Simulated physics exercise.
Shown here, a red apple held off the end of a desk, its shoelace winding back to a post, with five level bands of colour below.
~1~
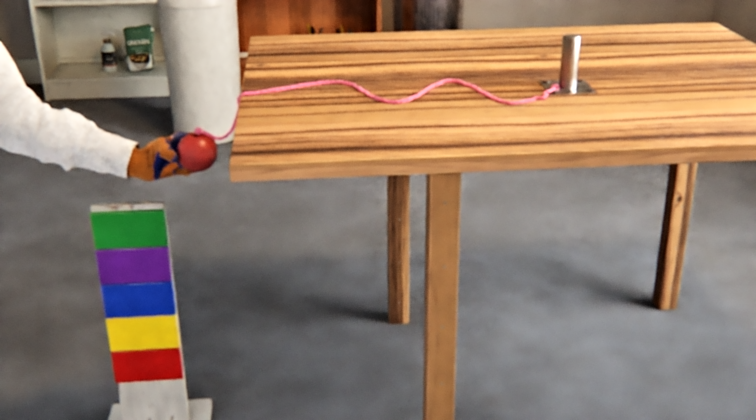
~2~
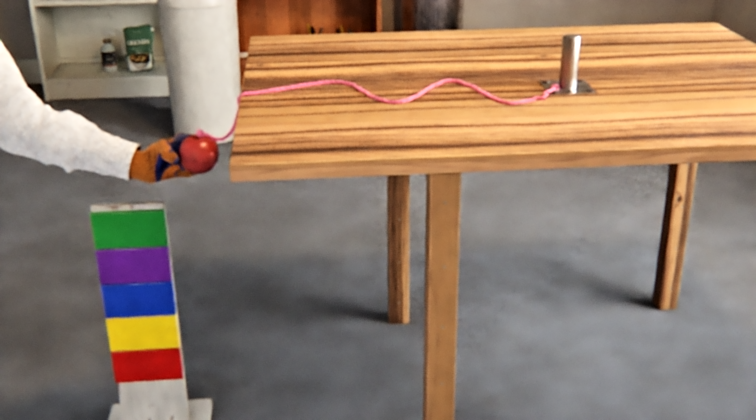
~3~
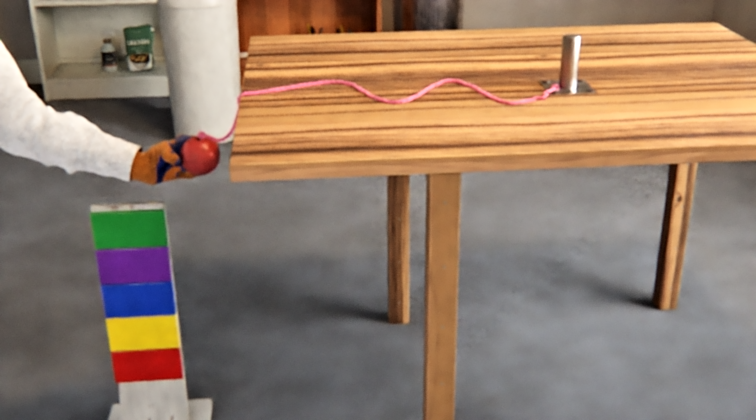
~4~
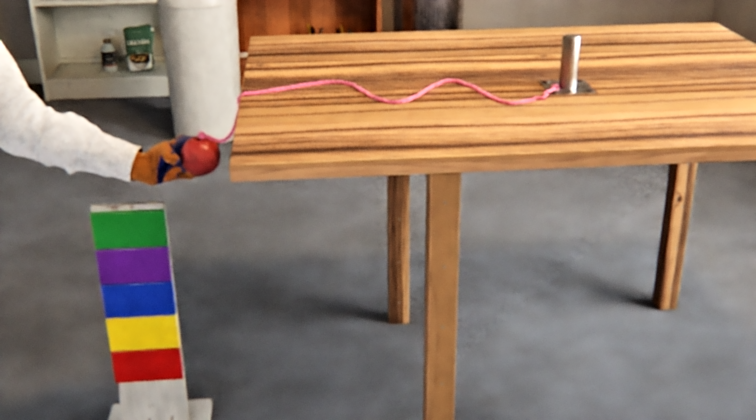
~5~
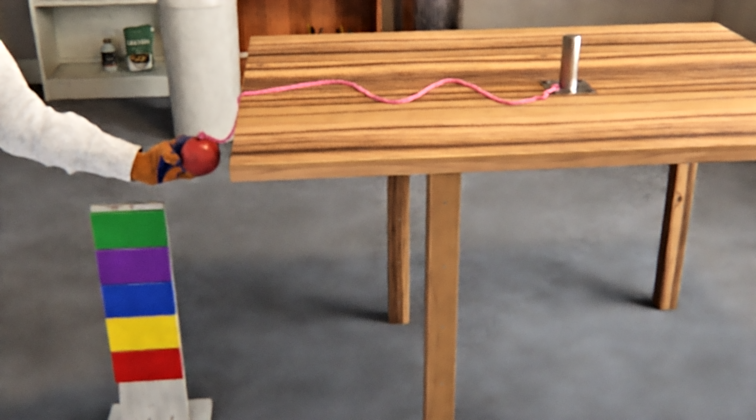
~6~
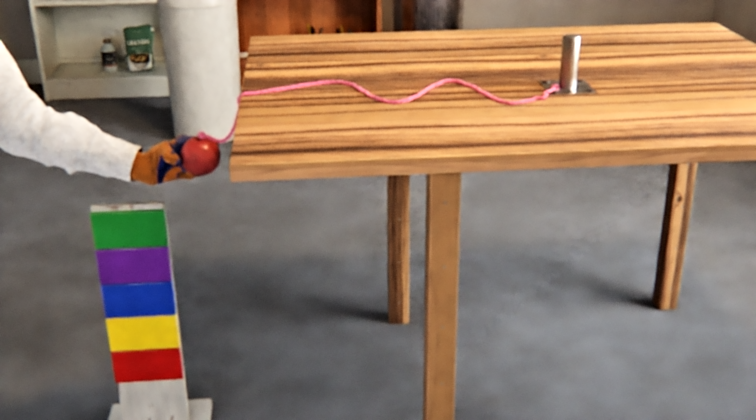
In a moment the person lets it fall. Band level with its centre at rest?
Yellow.
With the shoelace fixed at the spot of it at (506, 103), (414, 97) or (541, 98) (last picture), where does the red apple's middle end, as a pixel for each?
It would sit near (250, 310) the first time, (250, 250) the second and (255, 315) the third.
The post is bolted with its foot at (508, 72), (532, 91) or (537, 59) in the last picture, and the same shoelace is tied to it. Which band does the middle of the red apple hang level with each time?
Red, red, yellow.
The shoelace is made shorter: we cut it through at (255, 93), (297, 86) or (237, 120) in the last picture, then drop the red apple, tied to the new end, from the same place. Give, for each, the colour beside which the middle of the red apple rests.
First try: Purple; second try: Green; third try: Blue.
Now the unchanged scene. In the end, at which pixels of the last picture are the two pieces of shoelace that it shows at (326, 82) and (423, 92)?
(245, 169) and (325, 95).
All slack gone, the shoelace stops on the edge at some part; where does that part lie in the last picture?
Around (368, 94).
Early on, apple near (255, 296); level with blue.
Midway, apple near (260, 324); level with yellow.
Finally, apple near (260, 329); level with yellow. The shoelace holds its middle at yellow.
